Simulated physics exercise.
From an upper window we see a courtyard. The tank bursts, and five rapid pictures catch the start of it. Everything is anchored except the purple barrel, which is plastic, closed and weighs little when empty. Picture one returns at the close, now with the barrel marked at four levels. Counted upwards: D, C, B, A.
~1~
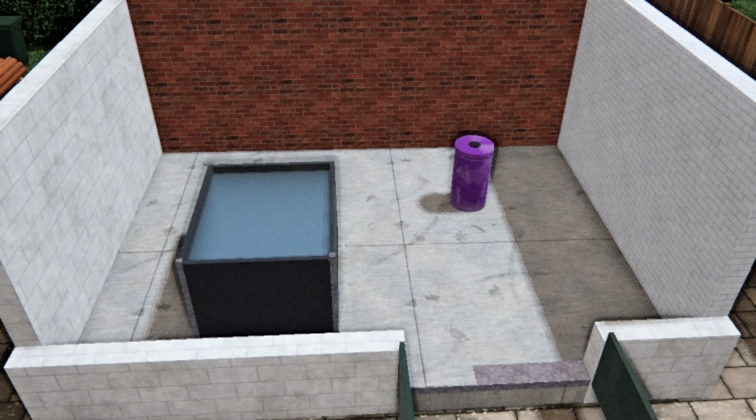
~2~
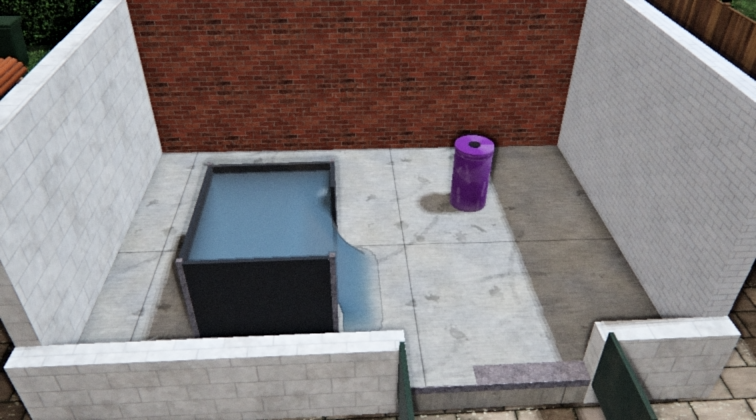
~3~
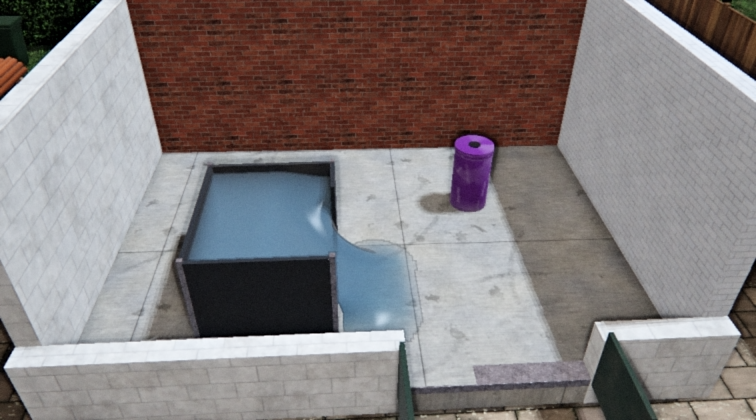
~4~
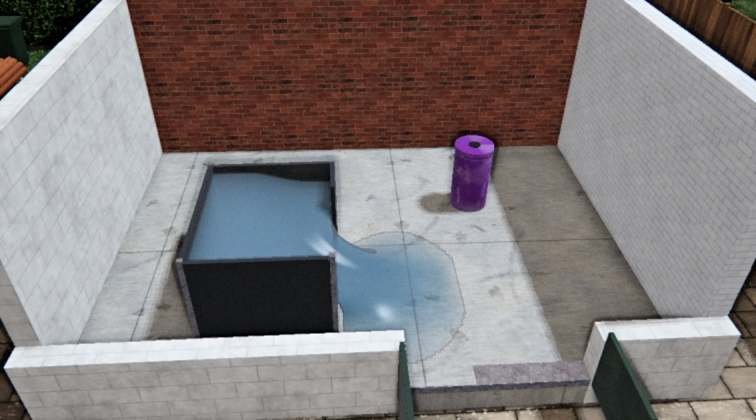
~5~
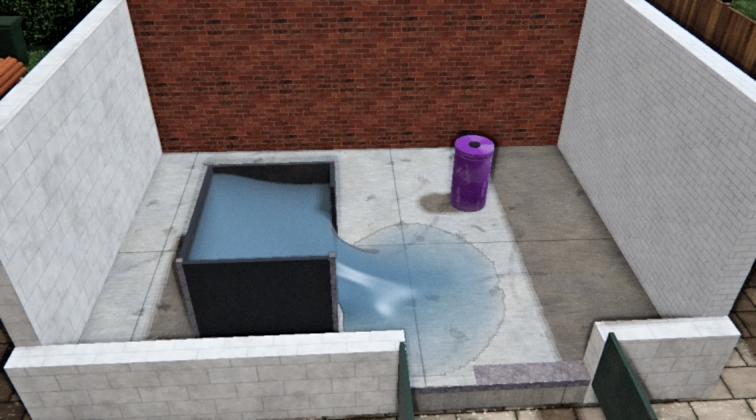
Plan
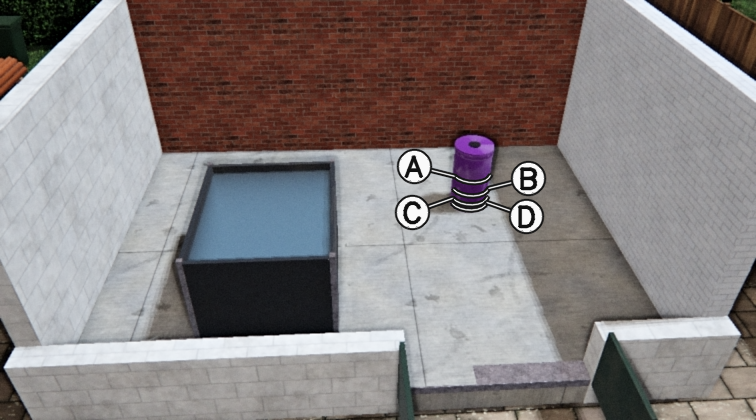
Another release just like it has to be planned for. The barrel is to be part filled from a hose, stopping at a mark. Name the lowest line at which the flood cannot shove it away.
Line C just does it.
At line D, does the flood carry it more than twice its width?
No.
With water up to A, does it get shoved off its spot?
No.
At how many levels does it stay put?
Three of the four.
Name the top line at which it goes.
D.
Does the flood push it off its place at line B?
No.
On the marked copy, A at (474, 182); B at (473, 195); C at (472, 204); D at (471, 210); from the bottom up D, C, B, A.
For line A, it does not move.
For line B, it does not move.
For line C, it does not move.
For line D, it is pushed about its own width away.
